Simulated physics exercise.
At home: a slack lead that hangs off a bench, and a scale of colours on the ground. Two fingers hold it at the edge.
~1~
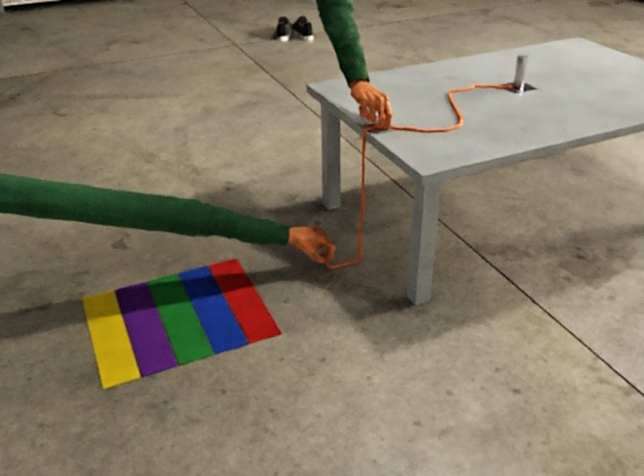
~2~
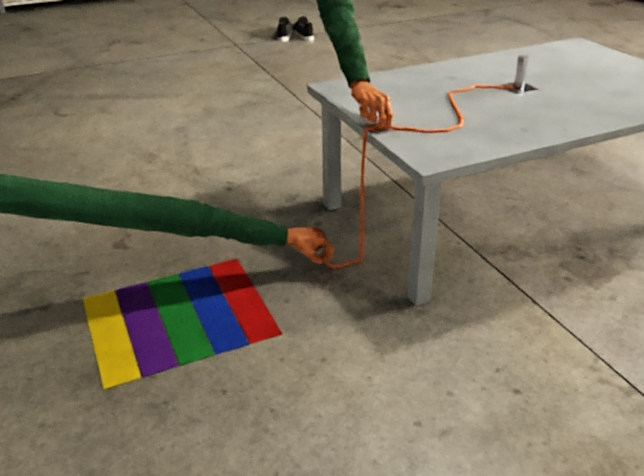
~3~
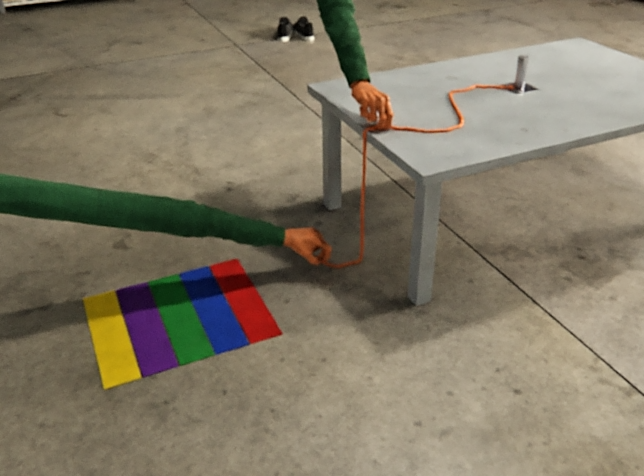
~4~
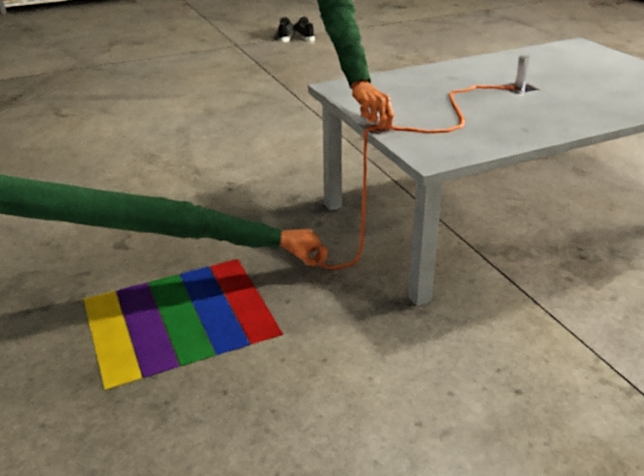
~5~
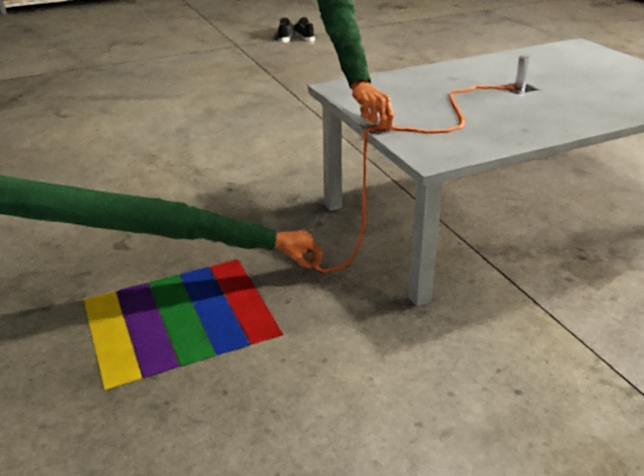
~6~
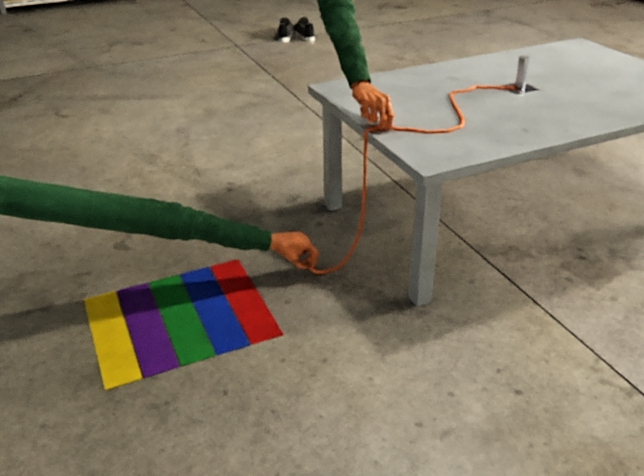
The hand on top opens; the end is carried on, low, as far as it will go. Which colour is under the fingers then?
The end stops over the purple strip.
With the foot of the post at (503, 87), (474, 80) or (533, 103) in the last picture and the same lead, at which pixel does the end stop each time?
Near (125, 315), (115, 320) and (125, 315).
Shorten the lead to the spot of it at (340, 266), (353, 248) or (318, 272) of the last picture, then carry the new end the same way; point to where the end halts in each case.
Near (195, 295), (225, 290) and (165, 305).
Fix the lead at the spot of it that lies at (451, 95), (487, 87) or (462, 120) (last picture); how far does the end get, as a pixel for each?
In that order: (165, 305), (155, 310) and (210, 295).
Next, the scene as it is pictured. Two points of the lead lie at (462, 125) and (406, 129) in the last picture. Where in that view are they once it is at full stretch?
The first at (391, 123), the second at (338, 153).
Soon after, end near (196, 297); over blue.
After that, end near (164, 305); over green.
At the stop, end near (144, 311); over purple. It gets as far as the purple strip.
